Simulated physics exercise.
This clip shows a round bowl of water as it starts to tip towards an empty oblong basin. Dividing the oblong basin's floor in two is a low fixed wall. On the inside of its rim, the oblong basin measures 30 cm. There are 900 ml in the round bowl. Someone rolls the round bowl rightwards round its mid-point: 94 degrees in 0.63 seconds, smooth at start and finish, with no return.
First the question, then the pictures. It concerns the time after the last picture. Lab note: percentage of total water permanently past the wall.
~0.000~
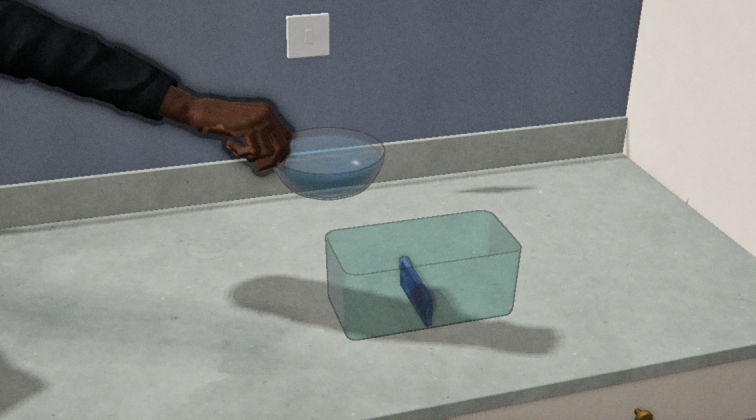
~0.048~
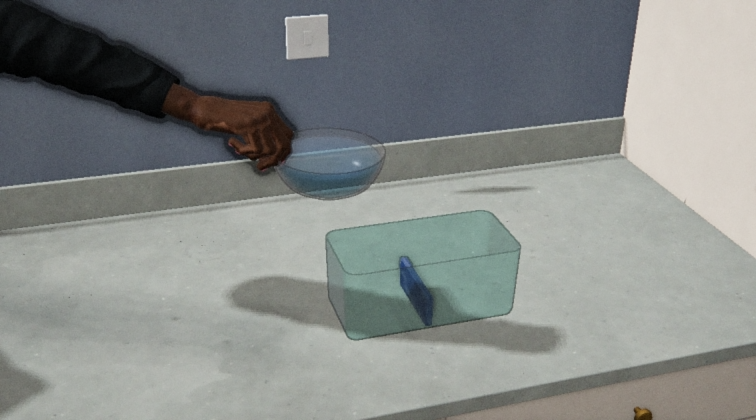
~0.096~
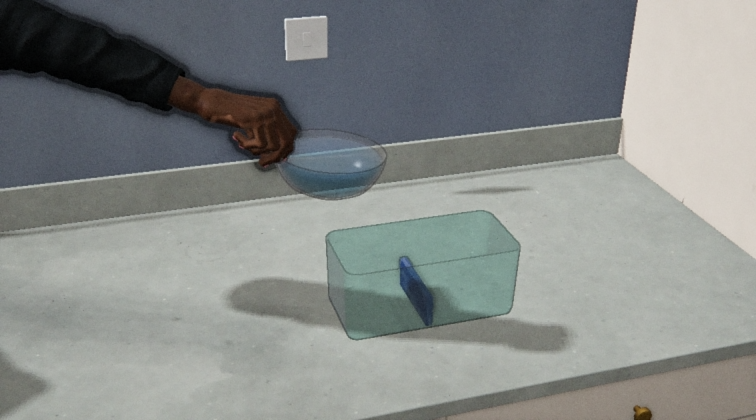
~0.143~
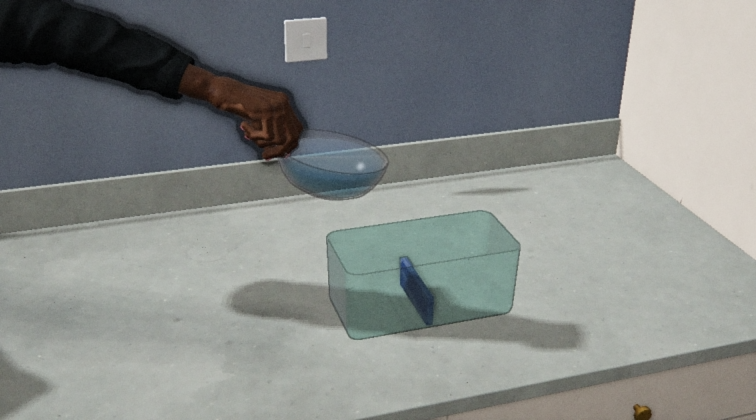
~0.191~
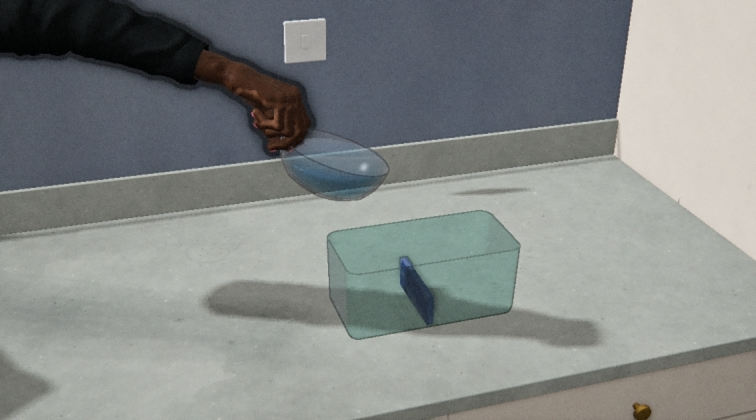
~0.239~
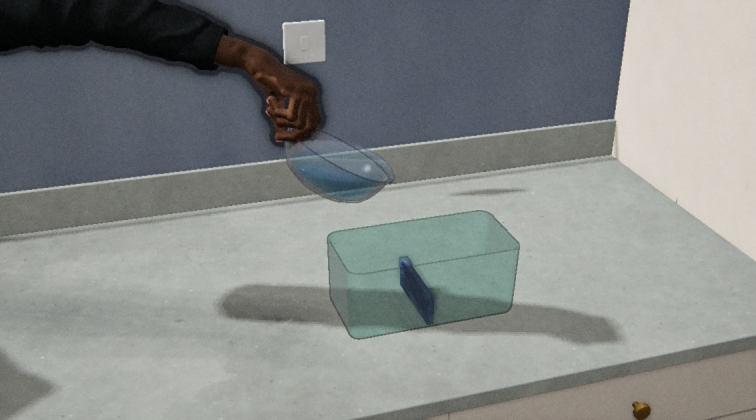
Approx. 42 %.
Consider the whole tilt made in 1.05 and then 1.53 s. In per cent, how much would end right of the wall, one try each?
Some 55 and 60 per cent, in that order.
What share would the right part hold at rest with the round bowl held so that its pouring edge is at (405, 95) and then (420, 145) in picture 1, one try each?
Near 70 in a hundred on the first go and near 75 in a hundred on the second.
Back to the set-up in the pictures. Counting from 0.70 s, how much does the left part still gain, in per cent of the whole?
That amounts to roughly 6 per cent of the whole.
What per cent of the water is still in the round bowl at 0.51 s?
12 %.
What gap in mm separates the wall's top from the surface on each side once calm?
Left 30 mm, right 38 mm.
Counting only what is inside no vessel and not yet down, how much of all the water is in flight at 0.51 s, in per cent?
Roughly 48 percent.
By 0.51 s the tilt is 85° and 11 per cent is still to pour, 12 is left of the wall and 27 right of it.
By 0.70 s the tilt is 94° and 1 per cent is still to pour, 46 is left of the wall and 44 right of it.
By 0.91 s the tilt is 94° and 0 per cent is still to pour, 52 is left of the wall and 42 right of it.
By 1.13 s the tilt is 94° and 0 per cent is still to pour, 52 is left of the wall and 42 right of it.
At rest 52 per cent lies left of the wall, 42 right of it and 6 outside.
